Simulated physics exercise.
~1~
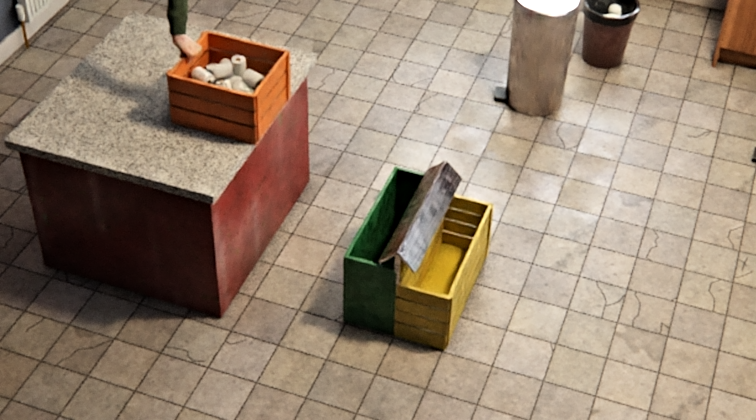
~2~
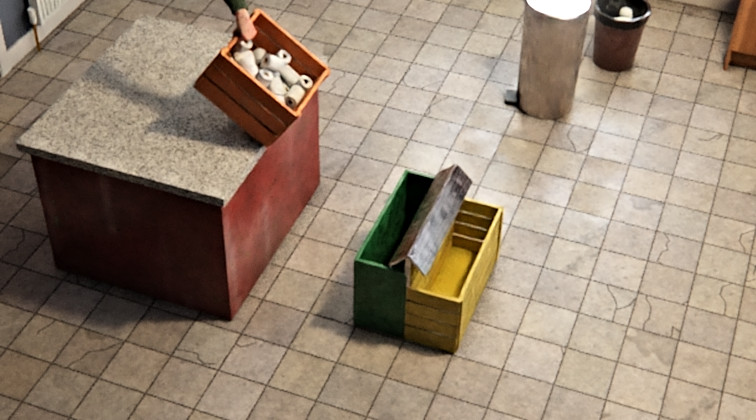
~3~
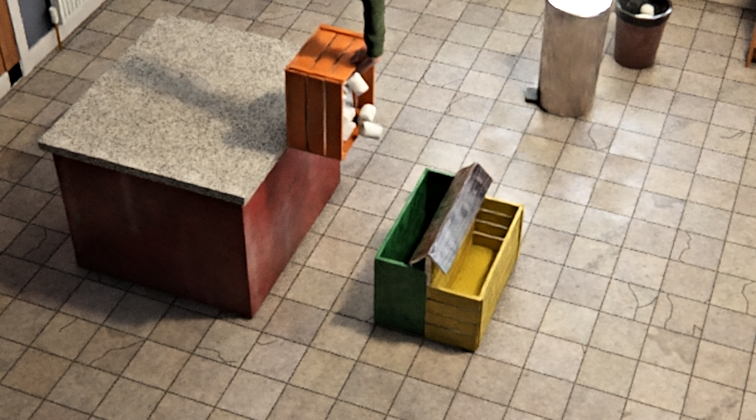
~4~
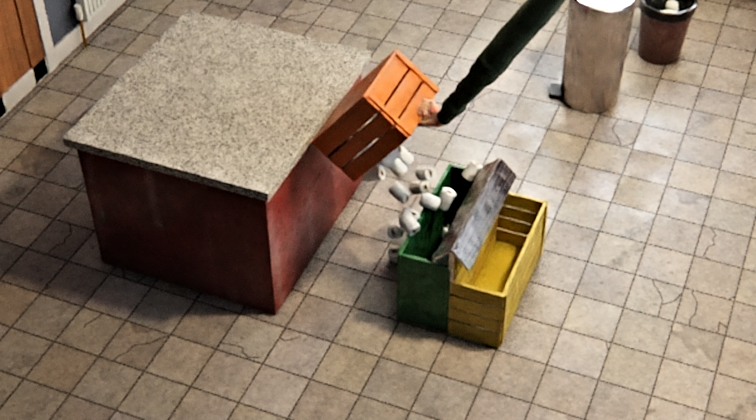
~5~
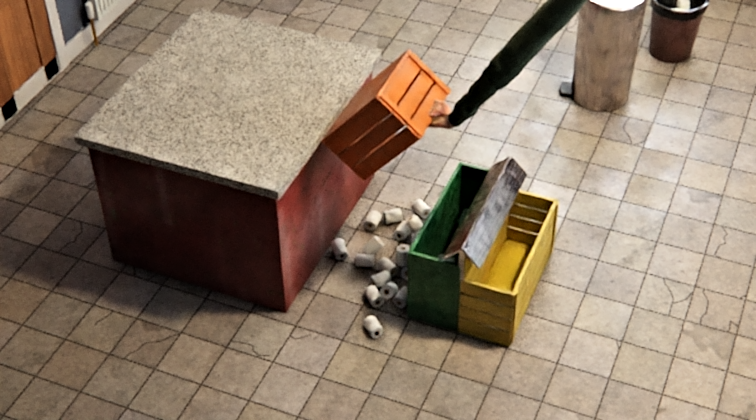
An orange crate of white paper rolls was tipped over the end of a stone-topped bench by a green-sleeved arm, spilling its rolls toward the green and yellow boxes below, and many ended up scattered on the floor short of the green one.
